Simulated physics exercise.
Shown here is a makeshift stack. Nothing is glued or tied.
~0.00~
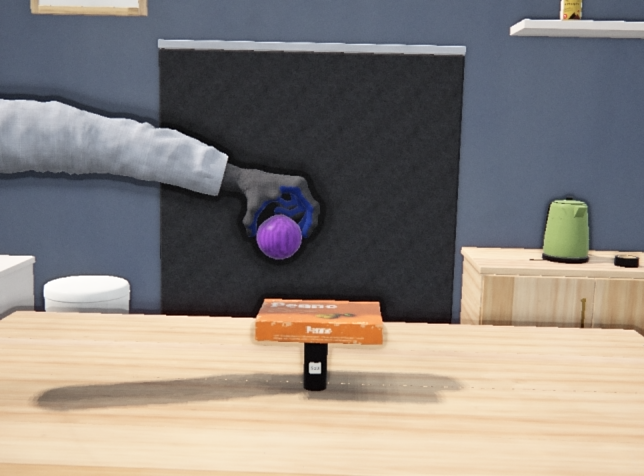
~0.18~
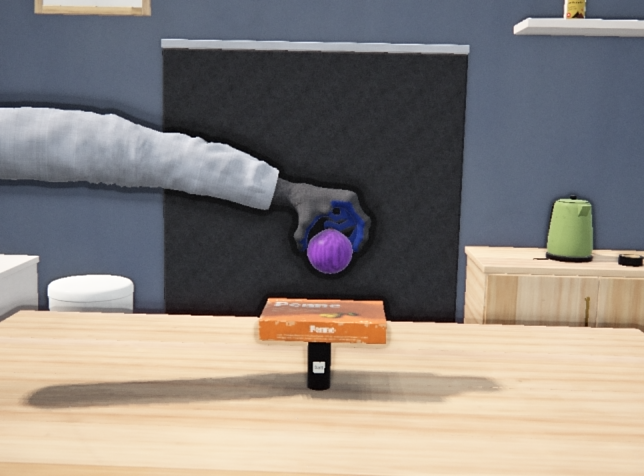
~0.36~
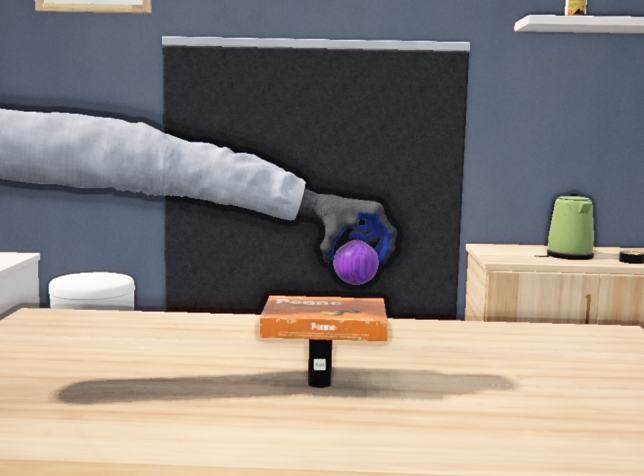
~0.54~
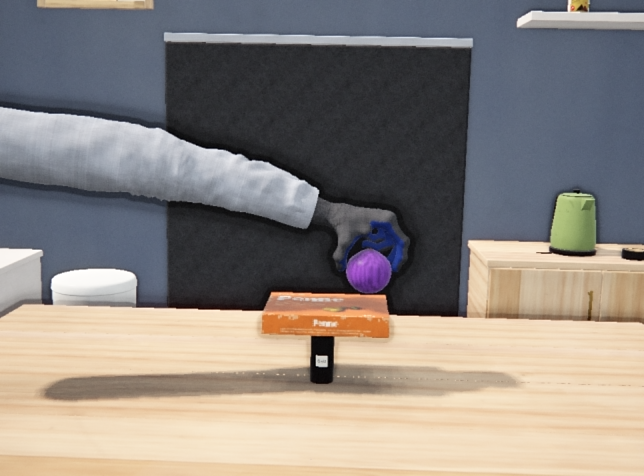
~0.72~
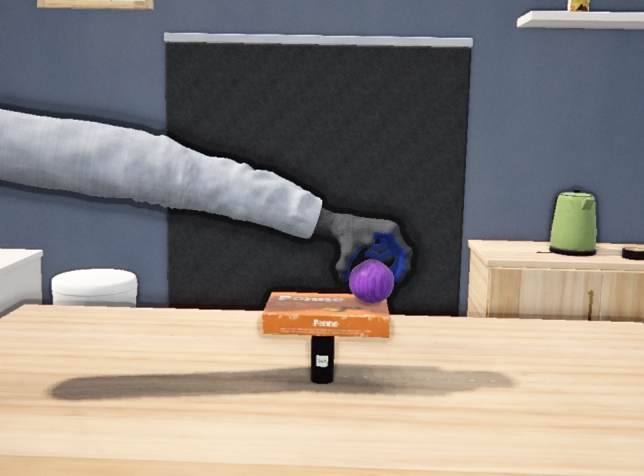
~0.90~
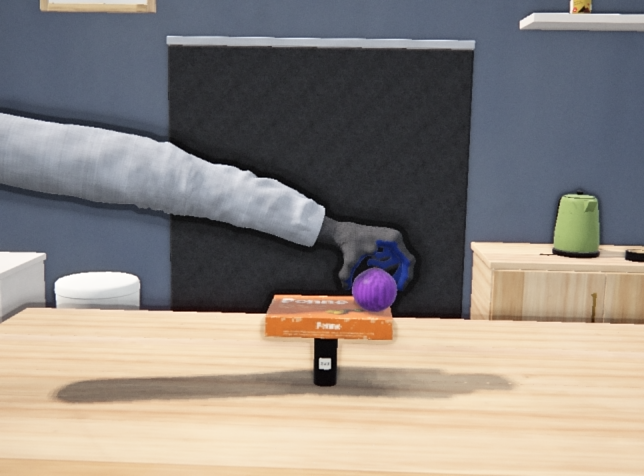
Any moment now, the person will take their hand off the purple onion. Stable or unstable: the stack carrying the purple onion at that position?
Unstable.
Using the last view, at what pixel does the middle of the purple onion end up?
Look around (434, 378) in the final frame.
By 1.30 s, purple onion now fallen; orange packet tilted by 66°.
By 1.80 s, orange packet now fallen; black shaker tilted by 68°.
When it is over (2.3 s), fallen, orange packet and purple onion; lying over in the stack, black shaker. End places, in pixels of the last picture, purple onion near (434, 378). The stack gives way.
